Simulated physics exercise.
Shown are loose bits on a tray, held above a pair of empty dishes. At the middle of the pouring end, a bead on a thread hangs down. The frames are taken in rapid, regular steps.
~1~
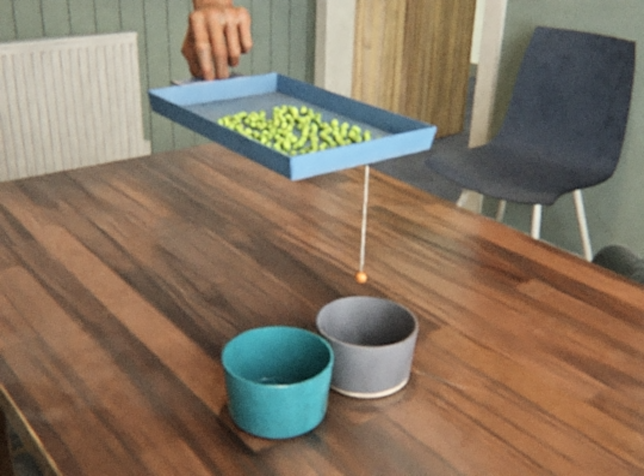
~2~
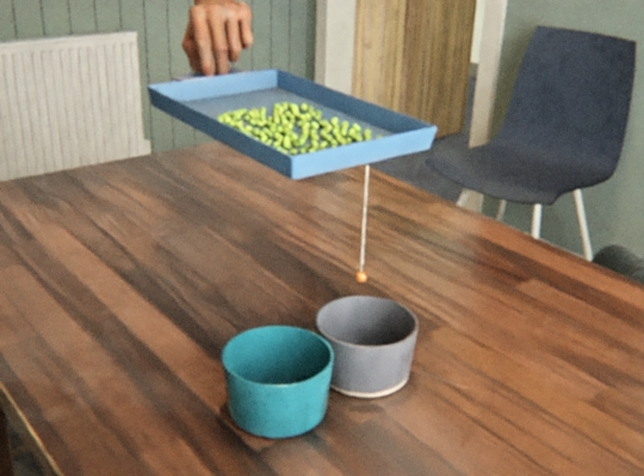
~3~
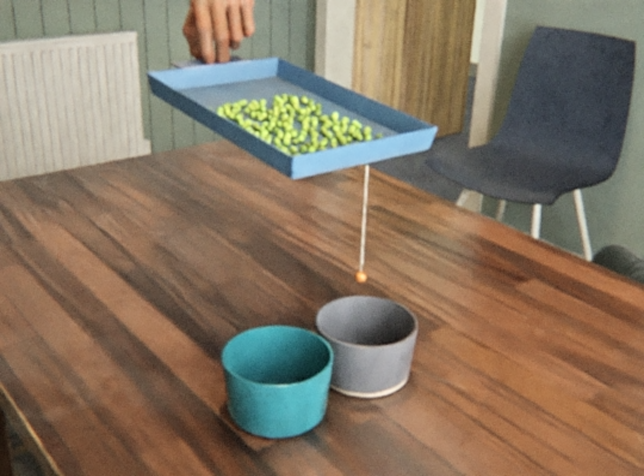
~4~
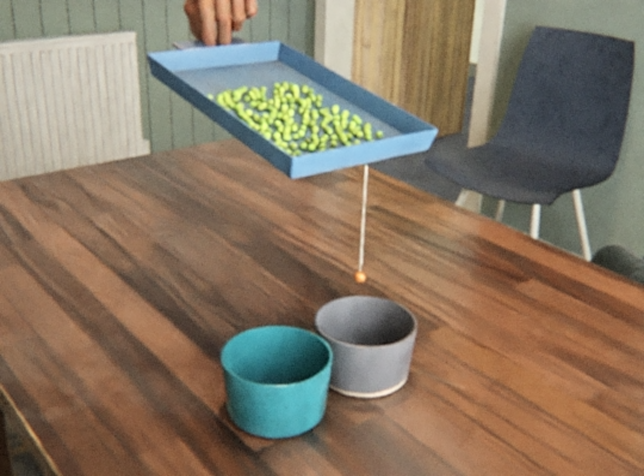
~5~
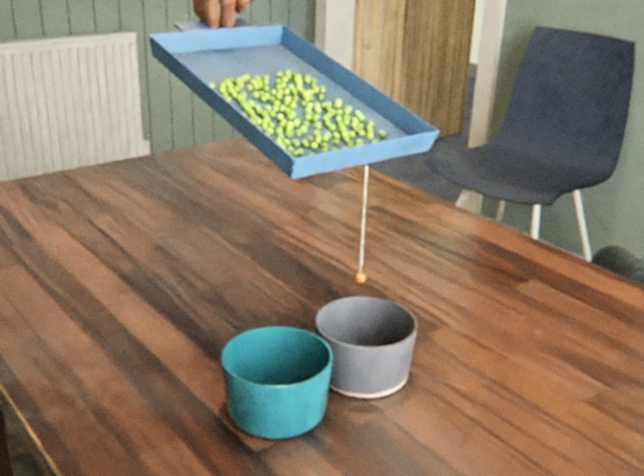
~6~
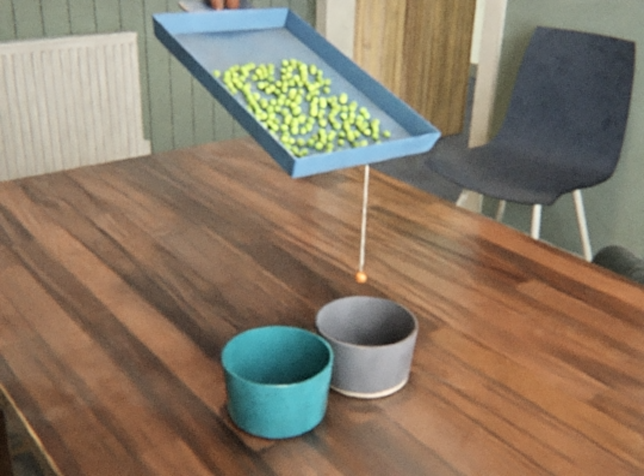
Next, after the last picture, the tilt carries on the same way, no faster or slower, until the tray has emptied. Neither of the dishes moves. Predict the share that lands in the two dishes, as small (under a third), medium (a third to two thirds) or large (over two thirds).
Medium.
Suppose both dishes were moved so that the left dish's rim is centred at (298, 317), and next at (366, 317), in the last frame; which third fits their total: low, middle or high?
First: Under a third. Second: Over two thirds.
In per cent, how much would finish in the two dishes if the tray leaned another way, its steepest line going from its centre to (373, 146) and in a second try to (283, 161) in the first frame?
In order, 0 in a hundred and 20 in a hundred.
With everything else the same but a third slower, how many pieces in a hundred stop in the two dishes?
It would come out near 40 per cent.
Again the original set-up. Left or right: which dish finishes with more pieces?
The one on the right.
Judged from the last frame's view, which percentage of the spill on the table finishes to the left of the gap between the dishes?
Near 0 per cent.
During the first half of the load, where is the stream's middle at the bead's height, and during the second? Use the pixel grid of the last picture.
Close to (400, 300), then close to (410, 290).
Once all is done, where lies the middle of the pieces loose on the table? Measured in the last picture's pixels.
Centre: Close to (472, 364).
Soon, tray tipped steeply; nearly all on the tray; a stray few in the air.
A while on, tray tipped past a quarter turn; about half on the tray; a stray few in the right dish; a stray few outside both; about half in the air.
Towards the end, tray tipped past a quarter turn; about half in the right dish; about half outside both.
Finally, tray tipped past a quarter turn; none in the left dish; about half in the right dish; about half outside both.
